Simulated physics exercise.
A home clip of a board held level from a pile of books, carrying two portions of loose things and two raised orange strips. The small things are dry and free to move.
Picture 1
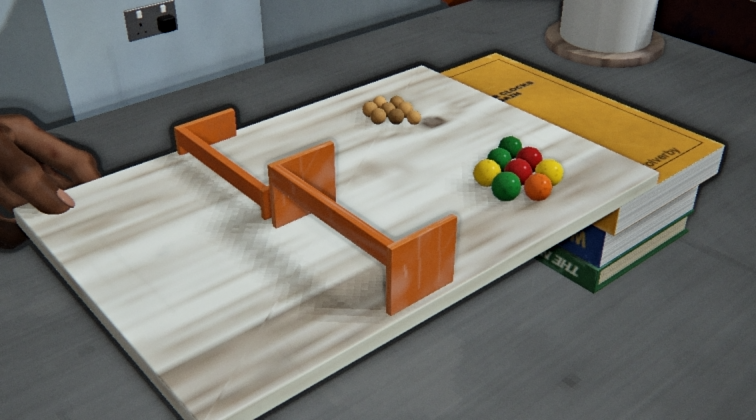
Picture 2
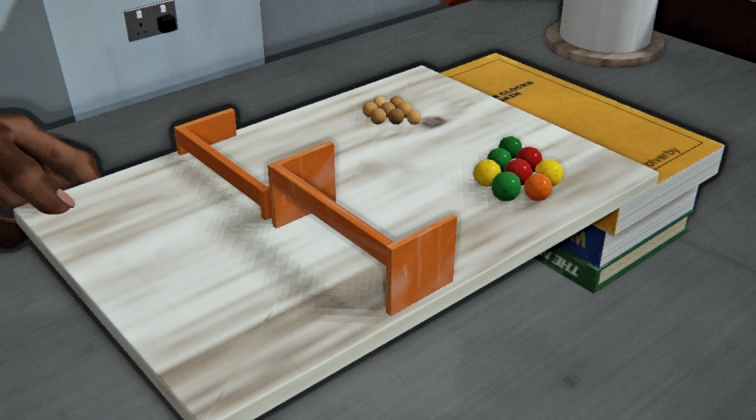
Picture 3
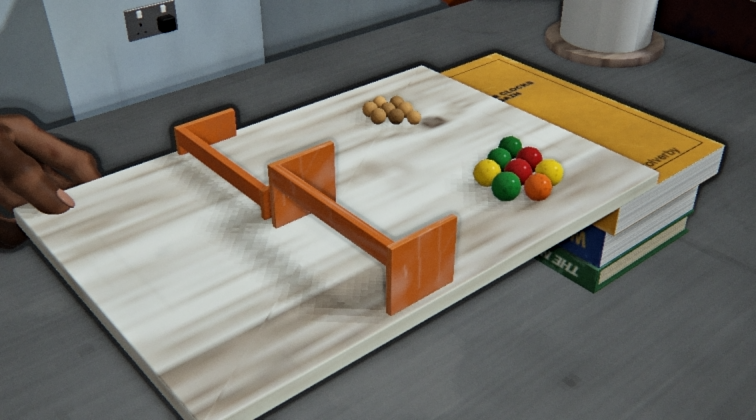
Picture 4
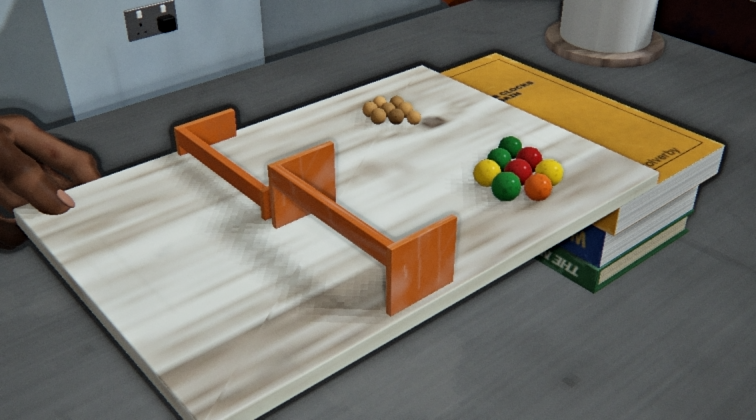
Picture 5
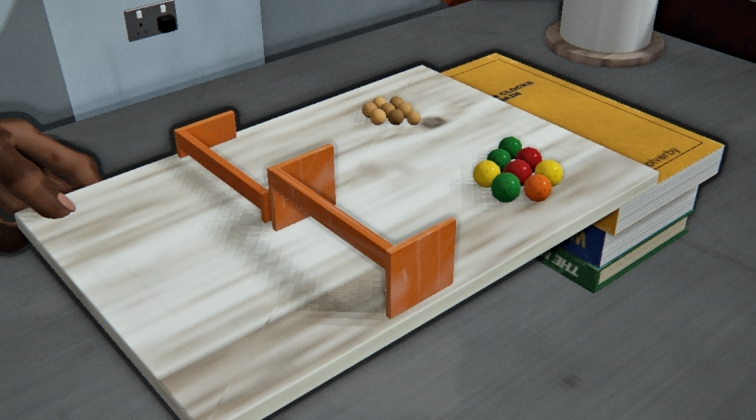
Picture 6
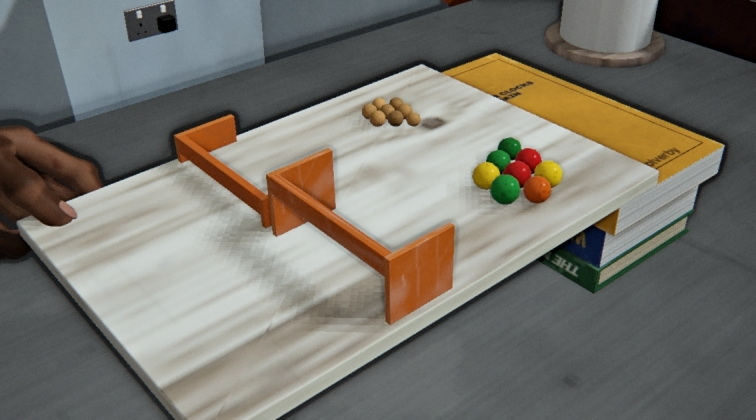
Gumballs and small wooden beads resting on a pale board with two raised orange strips, a hand barely lowering its left end.
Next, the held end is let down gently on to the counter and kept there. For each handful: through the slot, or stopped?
The nearer handful slips under its gate; the farther handful is stopped by its gate.
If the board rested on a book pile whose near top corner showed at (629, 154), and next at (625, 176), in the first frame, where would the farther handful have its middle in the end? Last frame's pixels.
At about (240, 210), and at (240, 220).
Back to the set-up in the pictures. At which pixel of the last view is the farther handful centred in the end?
Around (235, 228).
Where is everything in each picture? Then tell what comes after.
The first frame shows held end of the board, level; book pile at (545, 130), about a quarter as high as the board is long; nearer handful at (518, 173), a few gumballs; farther handful at (388, 110), a few round wooden beads; nearer gate at (329, 212), its slot higher than a piece; farther gate at (220, 165), its slot lower than a piece.
The second frame shows held end of the board, level; farther handful at (388, 110).
The third frame shows held end of the board, level; nearer handful at (518, 173).
The fourth frame shows held end of the board, level; farther handful at (388, 110).
The fifth frame shows held end of the board, down by 1°; nearer handful at (518, 174).
The sixth frame shows held end of the board, down by 2°; book pile at (545, 130); nearer handful at (517, 175), not moving; farther handful at (387, 112), not moving; nearer gate at (328, 222); farther gate at (220, 173).
Then, 0.44 s past the last view, board sloping at 11°; nearer handful on its way down; farther handful on its way down.
Then, 0.82 s past the last view, board resting at 15°; nearer handful all past its gate; farther handful has reached its gate.
Finally, board resting at 15°; nearer handful all past its gate; farther handful gathered behind its gate.
